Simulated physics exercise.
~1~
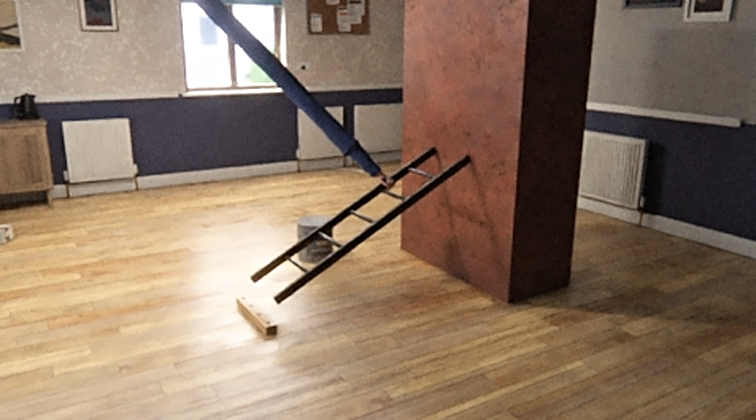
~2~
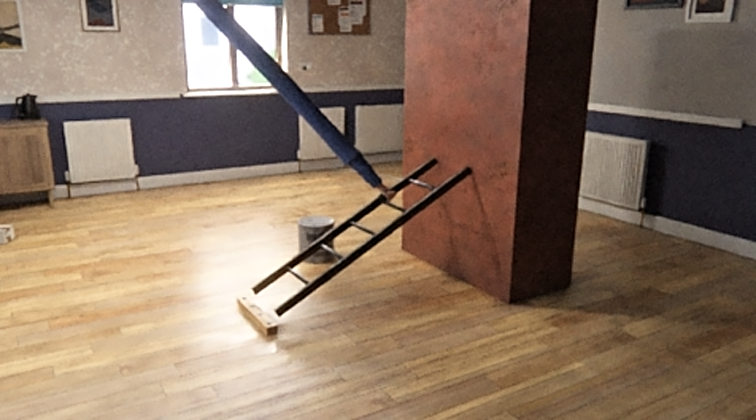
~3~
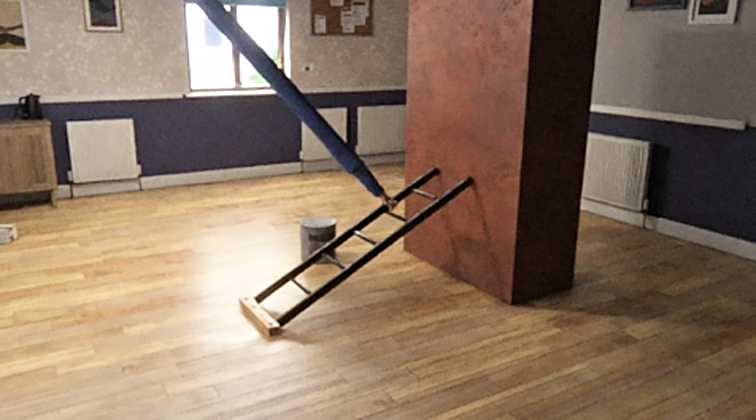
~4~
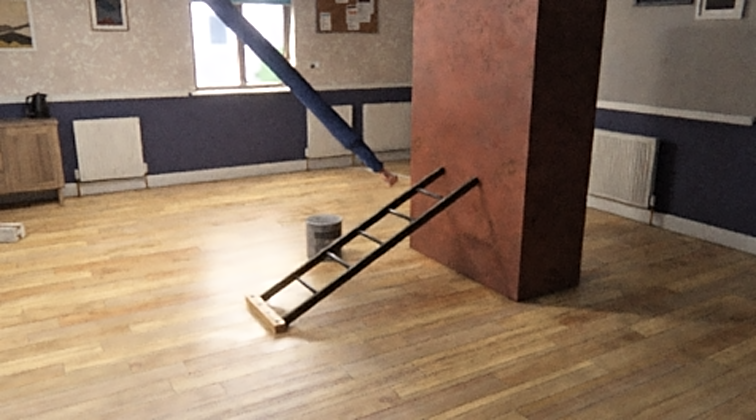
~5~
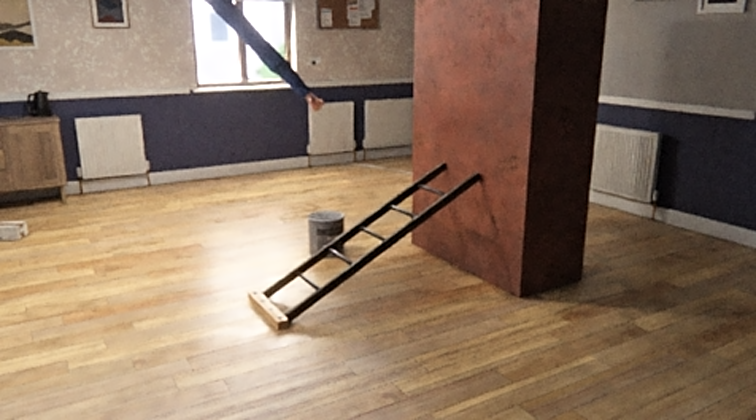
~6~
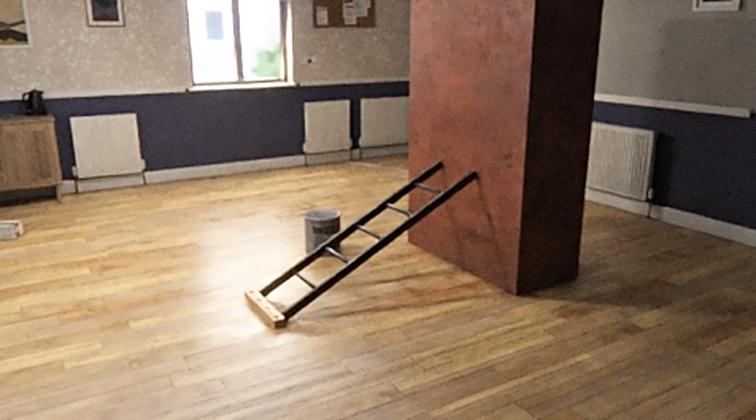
A black rack like a short ladder slants against a broad reddish-brown pillar in a room with a pale wooden floor, seen from slightly above by a gently swaying camera. A wooden batten lies on the floor at the left, near the rack's lower end, and a grey pail stands behind it. A blue-sleeved arm reaching from the upper left holds the rack and lowers it until its foot meets the batten. The hand then lets go and draws back out of view. The rack stays leaning on the pillar, with batten and pail unmoved.
